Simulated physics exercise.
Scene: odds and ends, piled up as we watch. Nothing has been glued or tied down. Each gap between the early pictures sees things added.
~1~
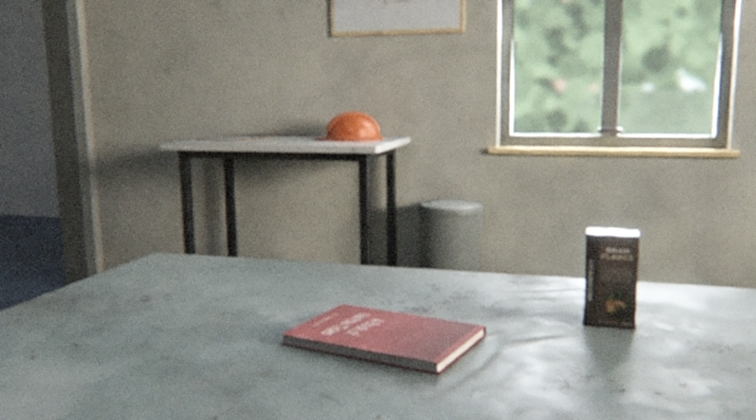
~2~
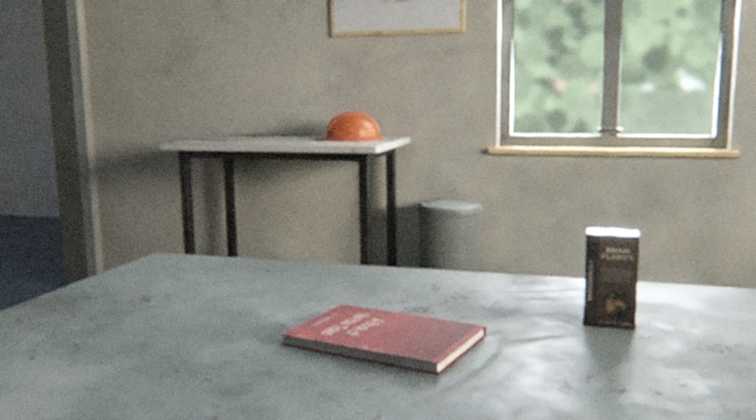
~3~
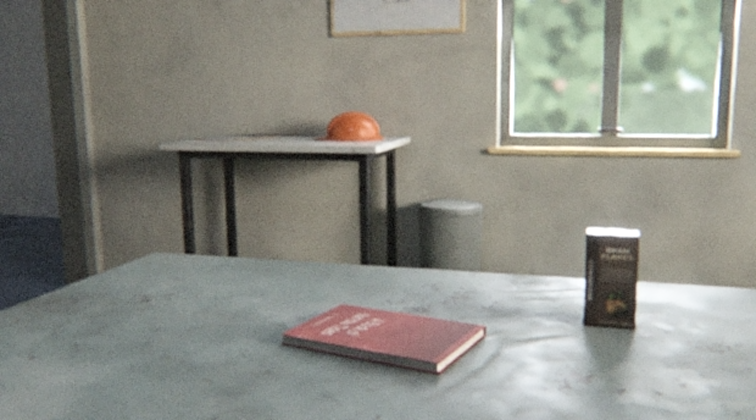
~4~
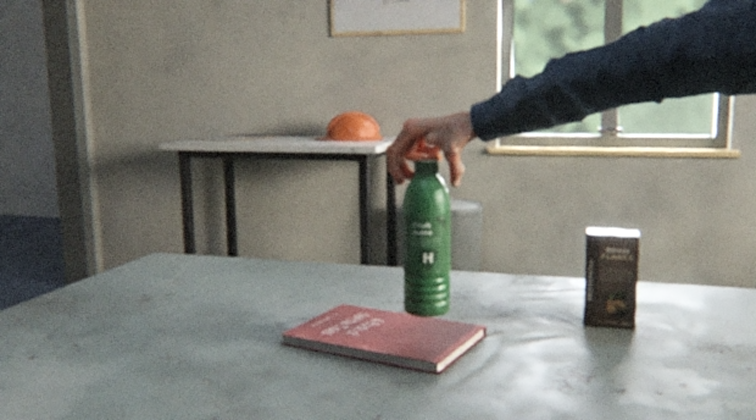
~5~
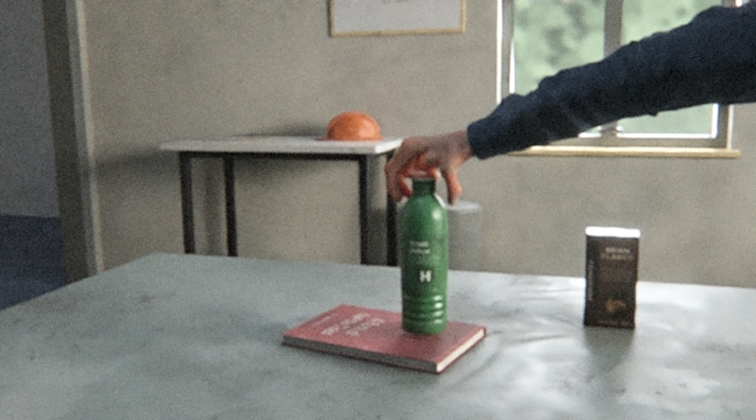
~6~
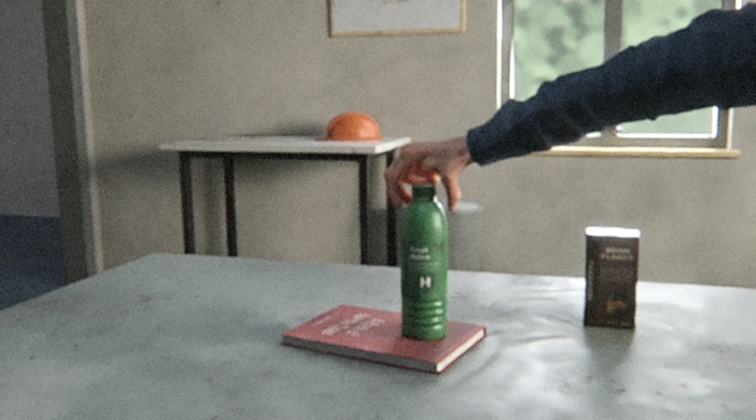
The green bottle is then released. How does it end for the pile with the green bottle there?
In the end the pile is still standing.
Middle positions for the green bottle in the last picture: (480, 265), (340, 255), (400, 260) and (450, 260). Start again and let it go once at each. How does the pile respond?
Lab note - try 1: Collapse; try 2: No collapse; try 3: No collapse; try 4: No collapse.
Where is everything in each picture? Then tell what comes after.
In the first picture, the last thing is not in view yet; brown carton (611, 277).
In the second picture, the last thing is not in view yet; brown carton (611, 277).
In the third picture, the last thing is not in view yet; brown carton (611, 277).
The fourth picture shows coming down; green bottle (427, 237); brown carton (611, 277).
The fifth picture shows coming down; green bottle (424, 255); brown carton (611, 277).
The sixth picture shows set down, still held; green bottle (424, 260); brown carton (611, 277).
Then, 0.90 s later than the last frame, all is still.
Then, 2.00 s later than the last frame, green bottle resting near (424, 261).
When it is over, all 3 as before. End places, in pixels of the last picture, green bottle near (424, 261). The pile keeps its balance.
